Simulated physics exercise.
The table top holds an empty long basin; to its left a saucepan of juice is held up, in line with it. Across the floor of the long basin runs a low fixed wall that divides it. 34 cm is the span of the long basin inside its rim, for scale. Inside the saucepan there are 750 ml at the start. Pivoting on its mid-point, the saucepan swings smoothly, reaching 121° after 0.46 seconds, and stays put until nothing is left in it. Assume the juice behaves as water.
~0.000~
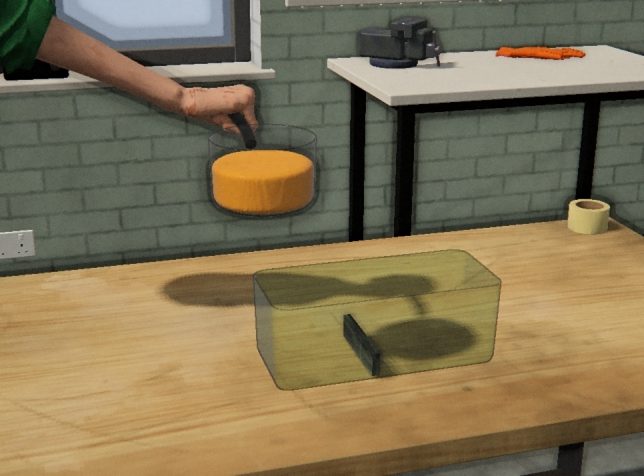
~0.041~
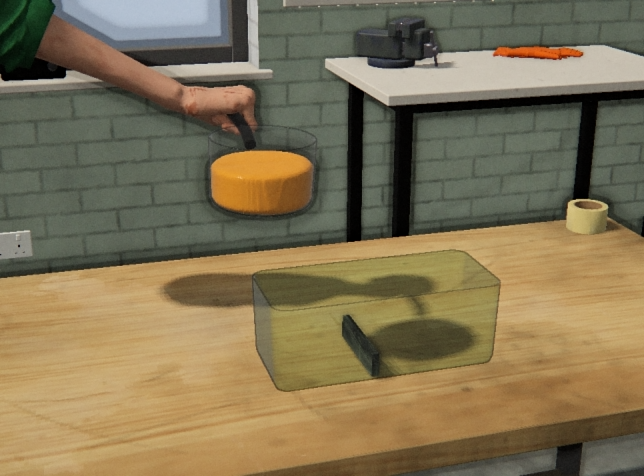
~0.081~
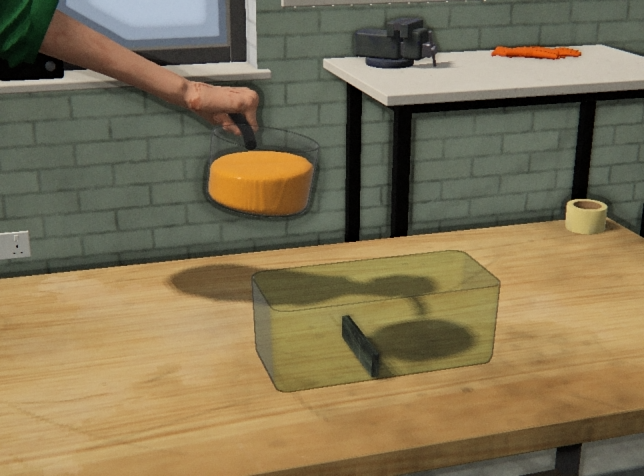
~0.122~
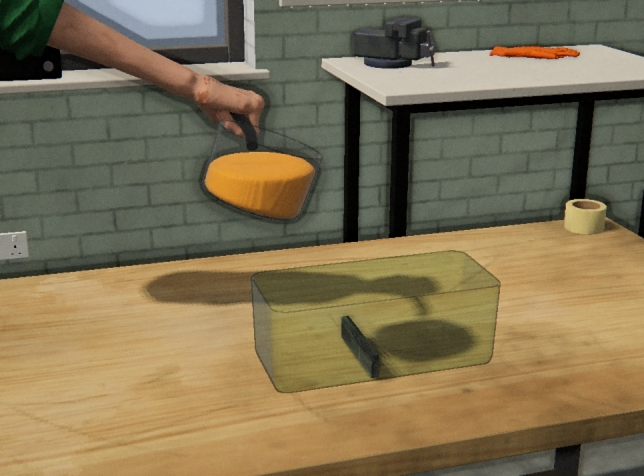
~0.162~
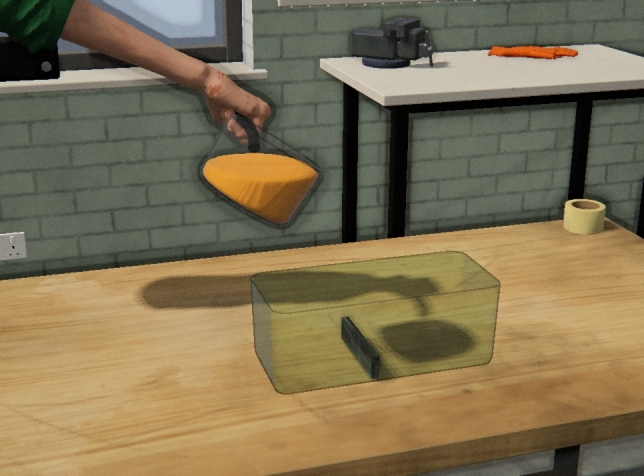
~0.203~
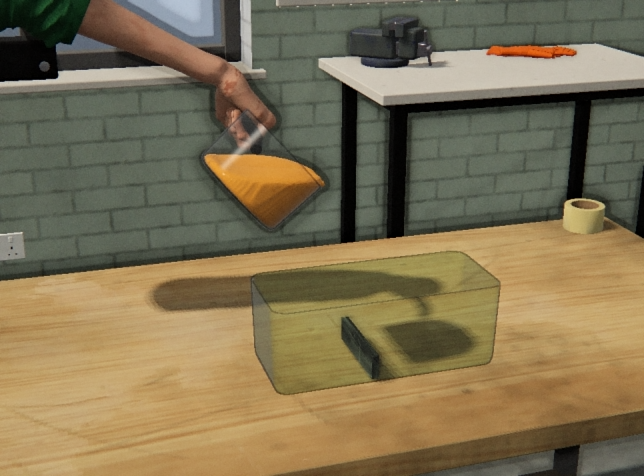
In a workshop with a green brick wall, a hand holds a clear saucepan of orange juice above a wooden table, over the left part of a long, empty see-through basin. The saucepan starts level, then tilts steadily to the right, the juice shifting toward its lower rim.
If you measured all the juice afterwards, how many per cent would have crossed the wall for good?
Around 22 per cent would have crossed.
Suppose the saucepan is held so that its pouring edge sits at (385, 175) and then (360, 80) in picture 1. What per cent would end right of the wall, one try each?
Roughly 85 per cent the first time and 75 per cent the second.
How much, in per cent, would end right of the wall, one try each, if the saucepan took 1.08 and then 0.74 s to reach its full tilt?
Respectively about 45 and 35 percent.
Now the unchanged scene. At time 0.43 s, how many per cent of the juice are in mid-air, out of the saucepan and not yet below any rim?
Roughly 54 percent.
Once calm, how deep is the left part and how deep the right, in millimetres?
Depths: Left near 26 mm, right near 6 mm.
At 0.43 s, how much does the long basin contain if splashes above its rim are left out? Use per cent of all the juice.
Near 28 in a hundred.
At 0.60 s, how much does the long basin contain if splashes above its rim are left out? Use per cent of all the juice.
86 %, more or less.
Then, 0.43 s in, the tilt is 120° and 18 per cent is still to pour, 27 is left of the wall and 1 right of it.
Then, 0.60 s in, the tilt is 121° and 1 per cent is still to pour, 78 is left of the wall and 8 right of it.
Then, 0.77 s in, the tilt is 121° and 0 per cent is still to pour, 65 is left of the wall and 17 right of it.
Then, 0.96 s in, the tilt is 121° and 0 per cent is still to pour, 68 is left of the wall and 21 right of it.
Finally, 68 per cent lies left of the wall, 22 right of it and 11 outside.
